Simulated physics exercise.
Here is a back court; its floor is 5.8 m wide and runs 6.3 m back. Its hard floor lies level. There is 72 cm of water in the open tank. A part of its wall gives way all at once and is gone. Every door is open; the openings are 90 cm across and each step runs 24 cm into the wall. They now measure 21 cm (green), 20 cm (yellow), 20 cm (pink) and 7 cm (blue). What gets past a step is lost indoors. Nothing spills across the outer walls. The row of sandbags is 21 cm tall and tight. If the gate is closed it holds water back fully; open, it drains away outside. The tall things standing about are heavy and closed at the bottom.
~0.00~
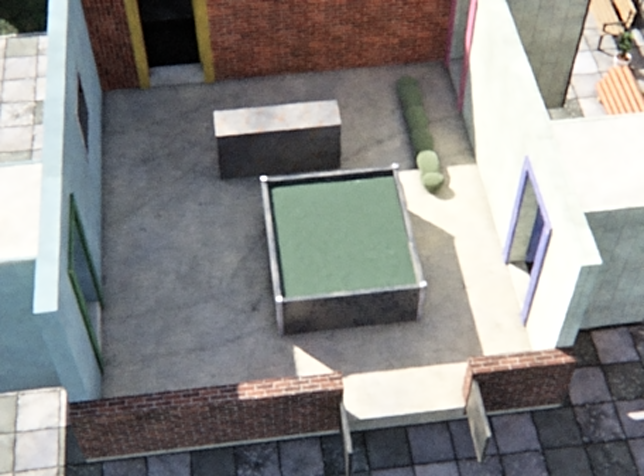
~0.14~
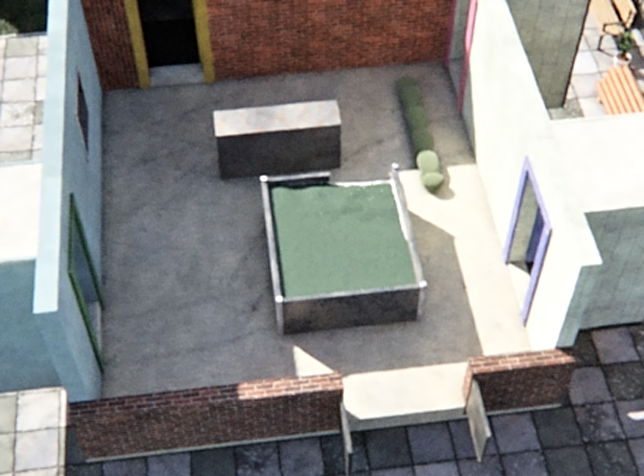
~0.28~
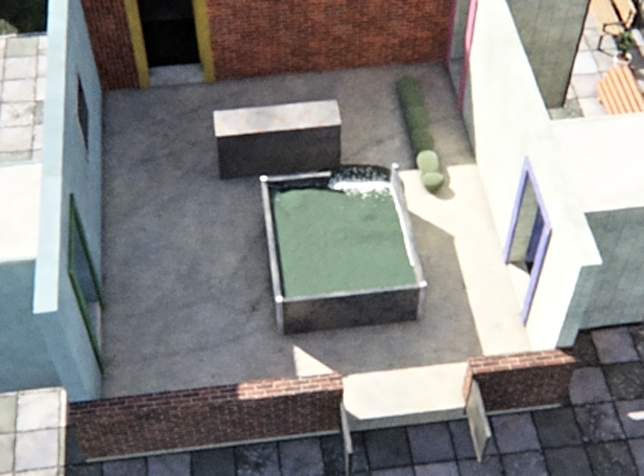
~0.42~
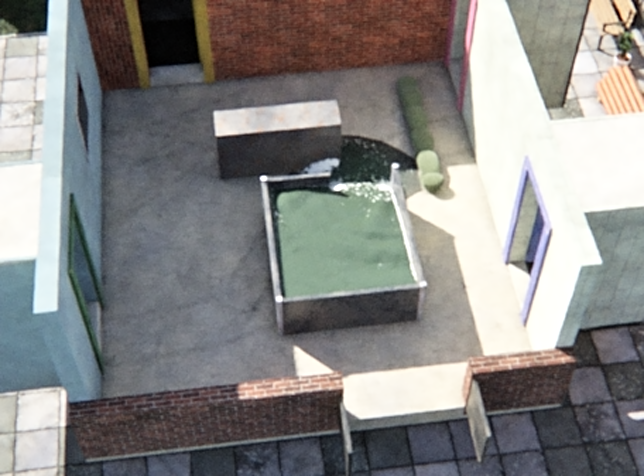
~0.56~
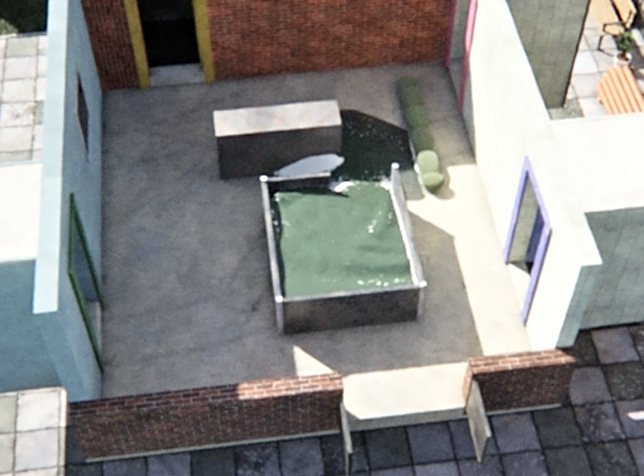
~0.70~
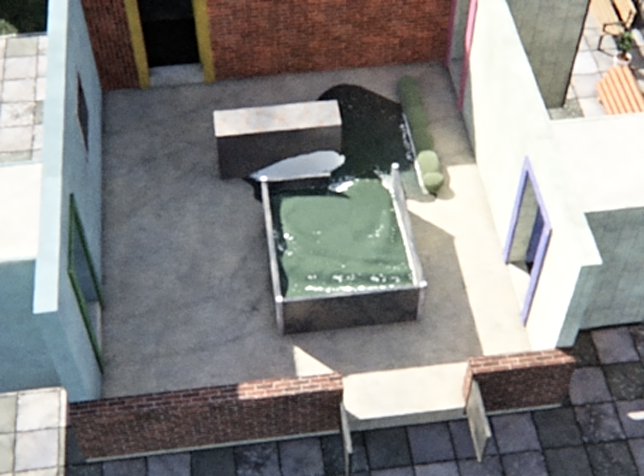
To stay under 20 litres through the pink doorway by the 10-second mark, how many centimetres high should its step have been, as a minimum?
About 26 cm.
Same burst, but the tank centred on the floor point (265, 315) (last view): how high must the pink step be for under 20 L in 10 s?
Then roughly 8.0 cm.
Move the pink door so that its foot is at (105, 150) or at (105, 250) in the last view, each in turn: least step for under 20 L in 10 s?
About 13.5 and 8.0 cm.
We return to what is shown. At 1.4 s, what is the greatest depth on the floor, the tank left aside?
Up to some 45 cm.
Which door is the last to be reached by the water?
It is the blue one.
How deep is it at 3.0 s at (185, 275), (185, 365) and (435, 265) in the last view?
Roughly 1, 0 and 1 cm, in turn.
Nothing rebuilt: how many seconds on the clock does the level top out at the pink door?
Near 2.6 s.
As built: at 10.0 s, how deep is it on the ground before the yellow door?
About 10.0 cm.
After 1.4 s water covers 20 % of the floor, deepest (45 cm) near (373, 73); it has not reached the pink door.
After 3.0 s water covers 50 % of the floor, deepest (36 cm) near (363, 74); 26 cm at the pink door, 29 litres in over its 20 cm step.
After 10.0 s water covers 95 % of the floor, deepest (12 cm) near (215, 418); 9 cm at the pink door, 58 litres in over its 20 cm step.
At the pink door as built, the water arrived by 1.6 s and peaked near 27 cm at 2.6 s.
With a step of 22 cm, 42 litres would have come in within the 10 s; with 30.5 cm, 6 litres. So under 20 litres takes about 26 cm.
